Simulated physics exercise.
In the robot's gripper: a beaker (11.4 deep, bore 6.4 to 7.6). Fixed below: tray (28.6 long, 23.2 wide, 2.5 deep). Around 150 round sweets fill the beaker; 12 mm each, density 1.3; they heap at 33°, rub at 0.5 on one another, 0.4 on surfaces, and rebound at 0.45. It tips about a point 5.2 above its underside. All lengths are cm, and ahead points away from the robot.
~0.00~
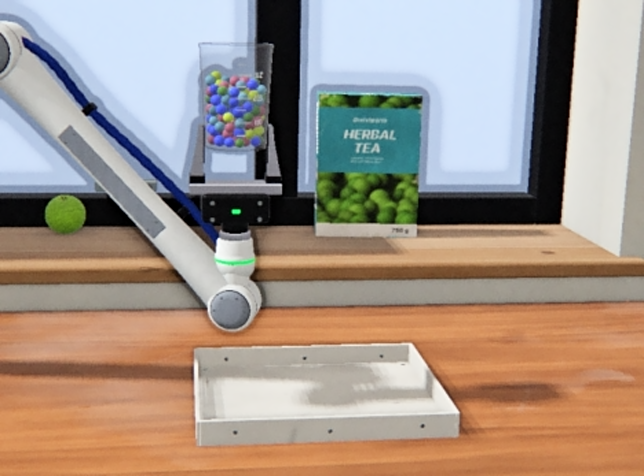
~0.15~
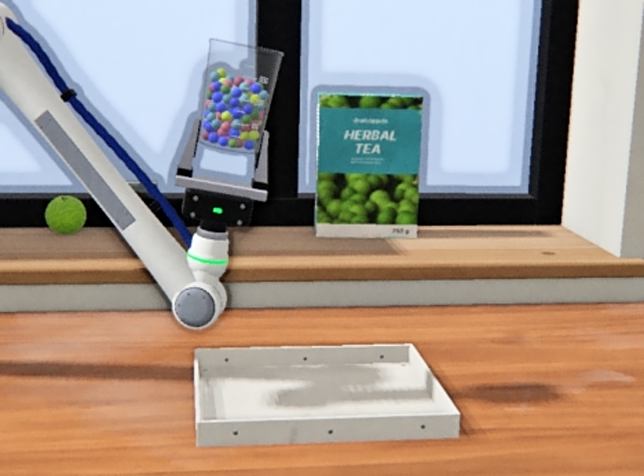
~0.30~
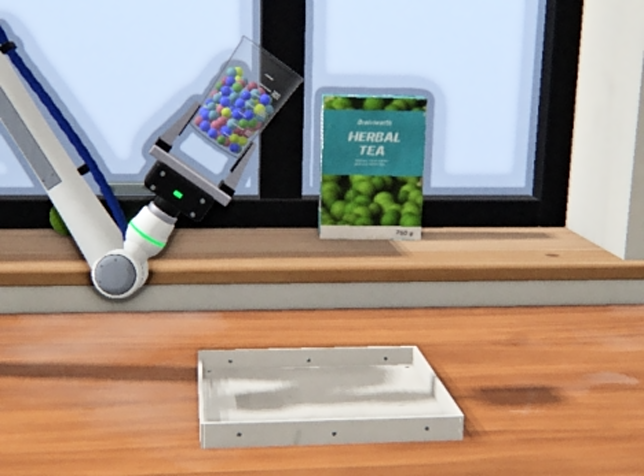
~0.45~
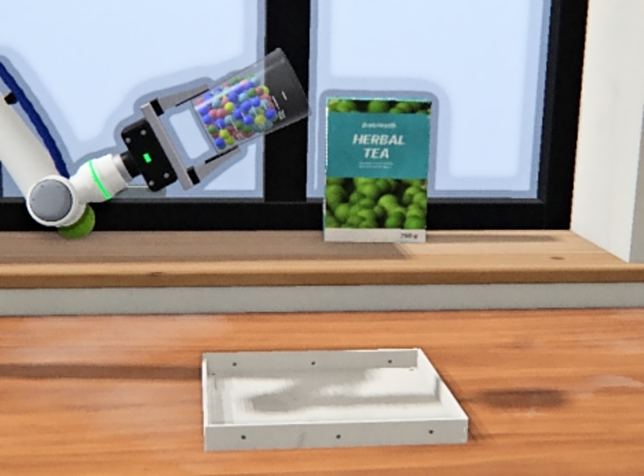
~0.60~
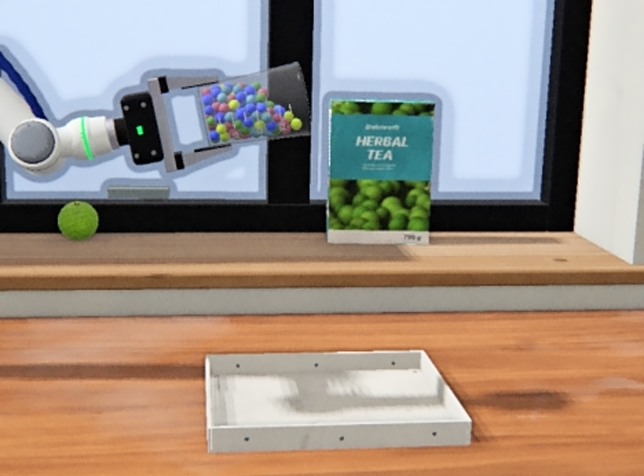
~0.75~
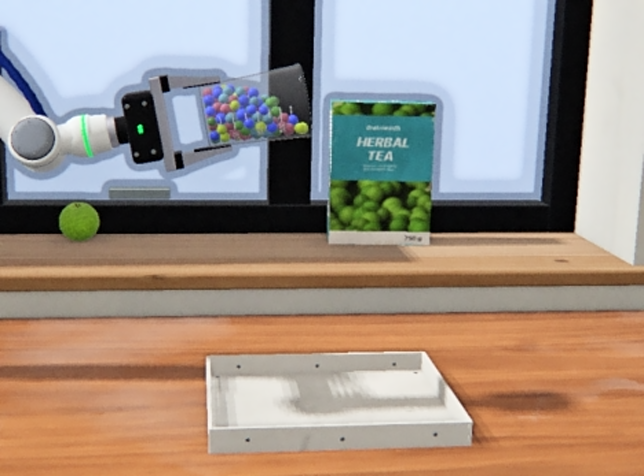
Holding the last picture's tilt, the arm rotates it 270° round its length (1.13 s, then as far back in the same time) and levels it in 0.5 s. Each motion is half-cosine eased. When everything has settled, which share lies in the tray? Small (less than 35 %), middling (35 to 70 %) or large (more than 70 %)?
Answer: Small; less than 35 % of the round sweets finish in the tray.
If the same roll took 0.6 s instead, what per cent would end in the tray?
It would be near 15 per cent.
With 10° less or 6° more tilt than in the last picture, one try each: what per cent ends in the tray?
About 5 and 45 per cent.
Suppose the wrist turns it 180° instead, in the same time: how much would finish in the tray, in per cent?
It would be near 15 per cent.
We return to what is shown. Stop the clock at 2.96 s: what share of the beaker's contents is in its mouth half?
Some 35 per cent.
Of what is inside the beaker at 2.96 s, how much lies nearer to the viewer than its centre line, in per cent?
About 70 per cent.
After 1.85 s, tipped 80°, highest piece 38 above the table; 134 in the beaker, 13 in the tray, 6 in flight or on a rim.
After 2.96 s, tipped 80°, highest piece 38 above the table; 114 in the beaker, 37 in the tray, 1 on the table or floor, 1 in flight or on a rim.
After 3.71 s, upright, highest piece 39 above the table; 111 in the beaker, 41 in the tray, 1 on the table or floor.
After 4.41 s, upright, highest piece 39 above the table; 111 in the beaker, 41 in the tray, 1 on the table or floor.
At rest, 111 in the beaker, 41 in the tray, 1 on the table or floor. That is 27 % in the tray.
